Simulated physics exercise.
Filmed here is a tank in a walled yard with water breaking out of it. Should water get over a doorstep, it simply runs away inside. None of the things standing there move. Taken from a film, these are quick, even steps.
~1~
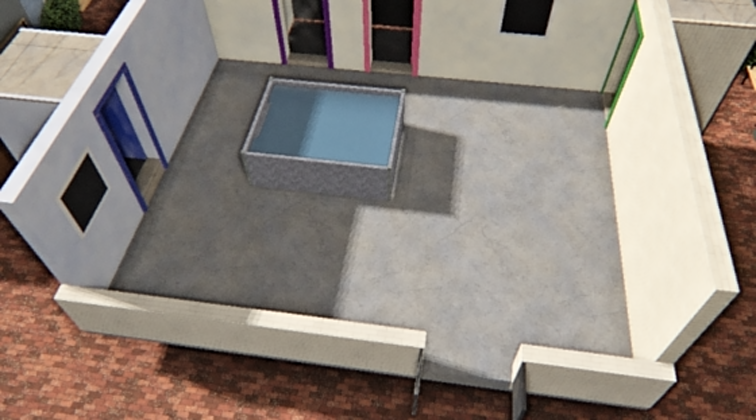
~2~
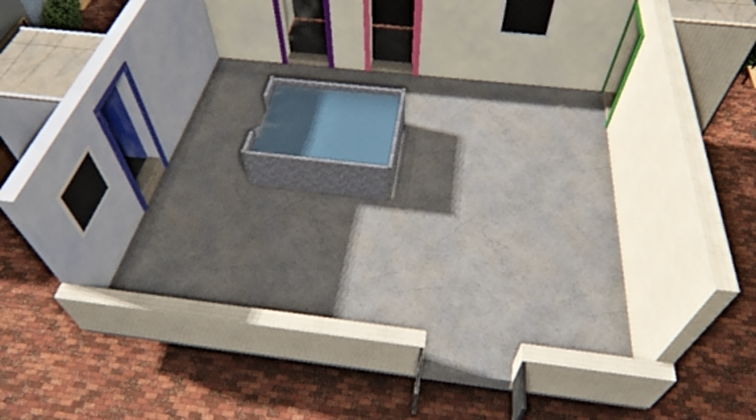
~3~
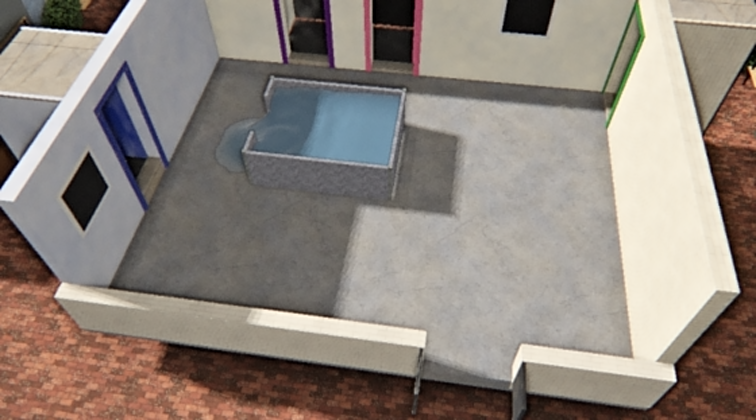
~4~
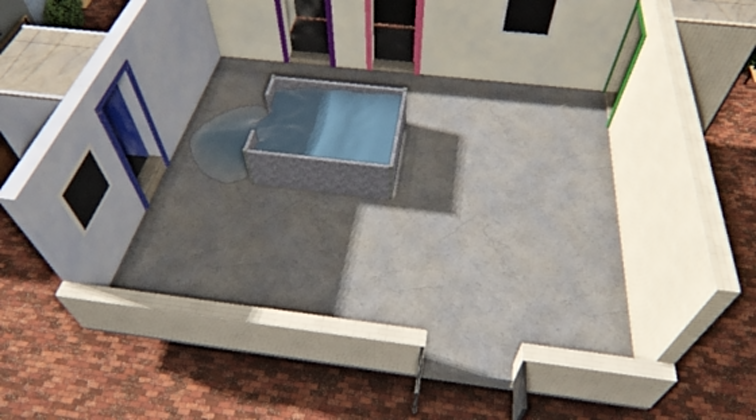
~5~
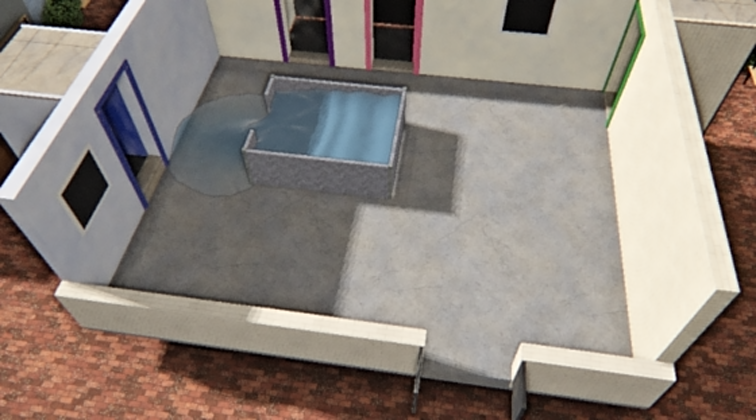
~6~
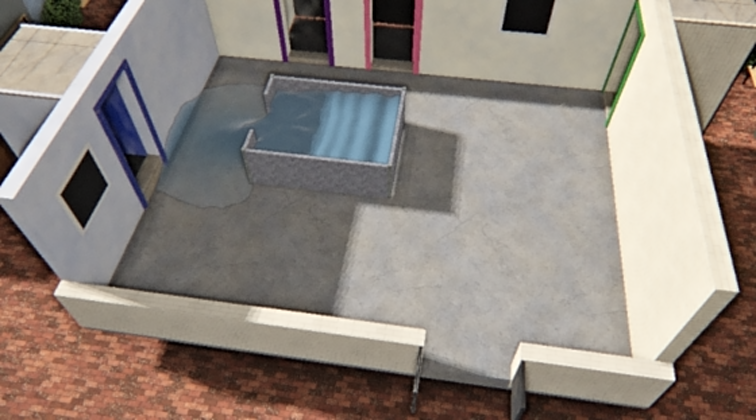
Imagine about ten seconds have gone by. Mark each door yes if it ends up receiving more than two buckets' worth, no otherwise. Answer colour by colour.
Blue door - no, green door - yes, pink door - no, purple door - no.
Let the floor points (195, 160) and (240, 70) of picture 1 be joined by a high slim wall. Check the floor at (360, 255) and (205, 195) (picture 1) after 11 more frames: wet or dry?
Not wet, soaked.
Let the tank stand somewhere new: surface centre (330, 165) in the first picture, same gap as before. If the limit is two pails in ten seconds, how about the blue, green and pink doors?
My answer is that the blue door ends up above, the green door ends up beneath and the pink door ends up beneath.
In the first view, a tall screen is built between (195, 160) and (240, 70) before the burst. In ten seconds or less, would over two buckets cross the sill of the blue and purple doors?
My reading: Blue door holds; purple door goes over.
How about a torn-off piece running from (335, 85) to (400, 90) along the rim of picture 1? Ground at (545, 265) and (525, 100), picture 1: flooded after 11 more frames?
Taking them in turn, they come out spared and soaked.
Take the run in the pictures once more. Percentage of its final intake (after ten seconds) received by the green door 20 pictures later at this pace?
Around 0 percent.
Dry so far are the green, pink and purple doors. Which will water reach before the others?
The one in purple.
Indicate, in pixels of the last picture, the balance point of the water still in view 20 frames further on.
It is near (282, 156).
A moment on, water covers 15 % of the floor; the blue door wet at the sill, nothing in, the green door not reached, the pink door not reached, the purple door not reached.
Next, water covers 20 % of the floor; the blue door wet at the sill, nothing in, the green door not reached, the pink door not reached, the purple door wet at the sill, nothing in.
Then, water covers 40 % of the floor; the blue door wet at the sill, nothing in, the green door not reached, the pink door wet at the sill, nothing in, the purple door wet at the sill, nothing in.
Later, water covers 85 % of the floor; the blue door wet at the sill, nothing in, the green door under two buckets in, the pink door wet at the sill, nothing in, the purple door wet at the sill, nothing in.
In the end, water covers 100 % of the floor; the blue door wet at the sill, nothing in, the green door far over two buckets in, the pink door wet at the sill, nothing in, the purple door wet at the sill, nothing in.
